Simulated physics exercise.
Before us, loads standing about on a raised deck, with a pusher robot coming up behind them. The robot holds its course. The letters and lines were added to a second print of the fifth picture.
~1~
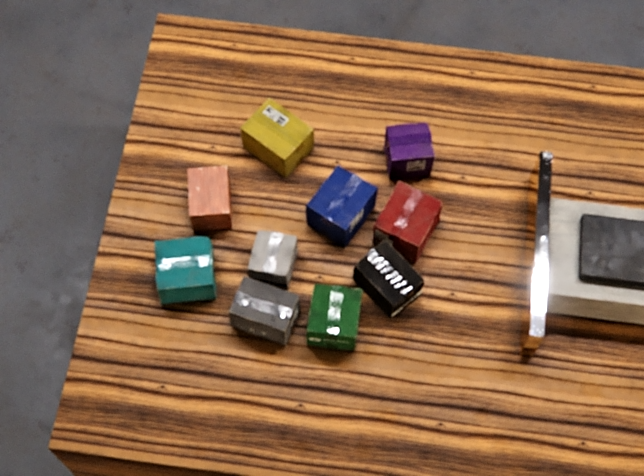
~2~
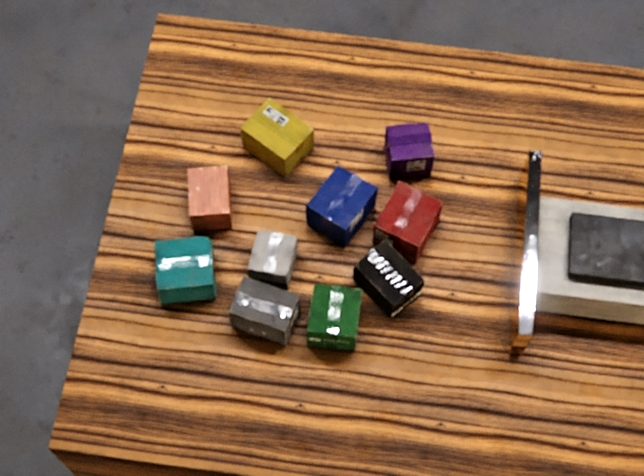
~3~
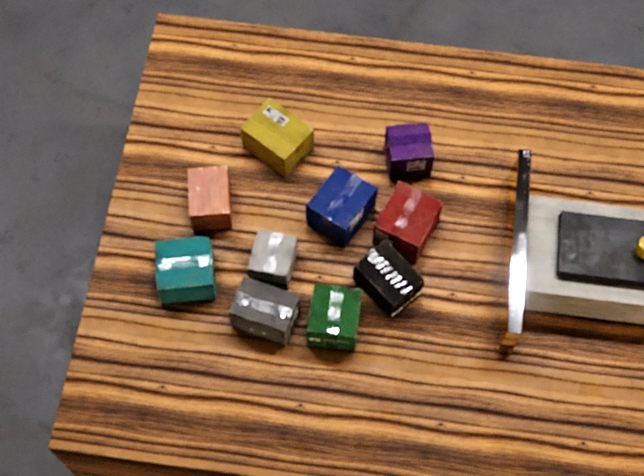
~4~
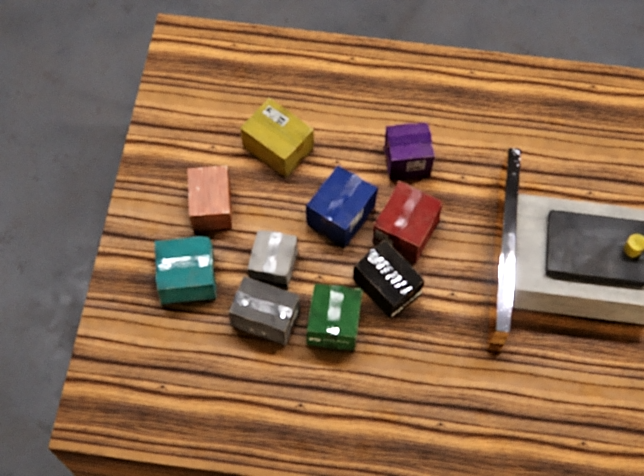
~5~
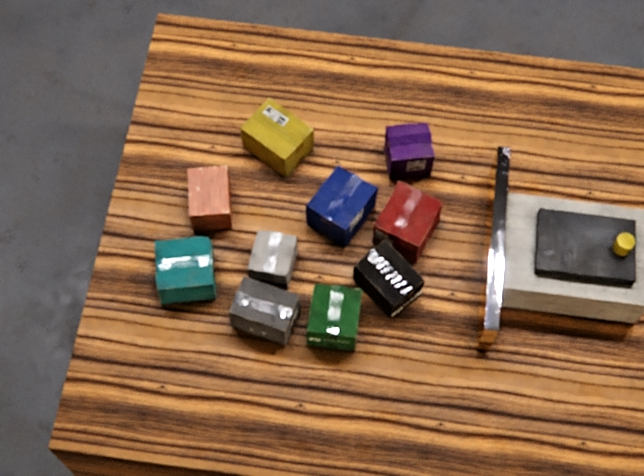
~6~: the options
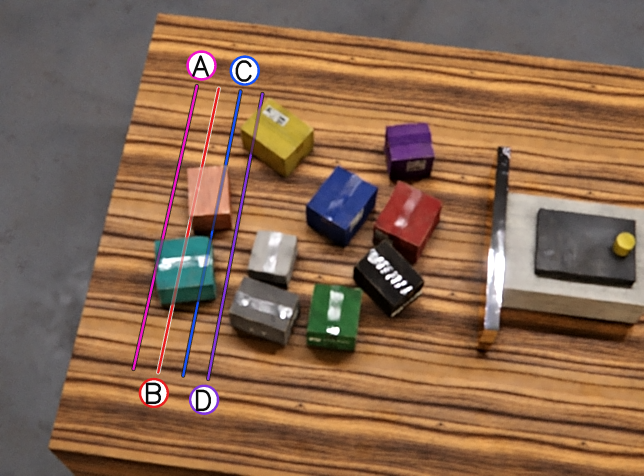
A pale, boxy machine with a dark top panel and an upright blade across its front slides slowly and steadily leftward from the right side of a striped wooden deck, seen from high above. Ten small boxes sit clustered to its left, yellow and purple above, orange, blue and red between, teal, white, grey, green and black below. They stay still, as does the camera, while a yellow knob comes into view on the machine.
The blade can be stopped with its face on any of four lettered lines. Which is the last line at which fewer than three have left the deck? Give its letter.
It can go as far as B.
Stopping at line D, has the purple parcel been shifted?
Yes.
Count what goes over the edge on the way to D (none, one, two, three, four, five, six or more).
By then, none.
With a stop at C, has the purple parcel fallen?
No.
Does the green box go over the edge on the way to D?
By then, no.
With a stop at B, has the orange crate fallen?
By then, yes.
On the marked copy, A at (167, 218); B at (190, 221); C at (214, 224); D at (237, 227).
Taking B. A third of the way, robot (465, 230); purple parcel (371, 139); grey box (249, 317).
Two thirds of the way, robot (354, 217); orange crate (158, 193); turquoise parcel (150, 264).
When it is over, robot (268, 206); turquoise parcel over the edge; orange crate over the edge; two fallen.
As for the rest, A drops four; C is within the limit but short; D is within the limit but short.
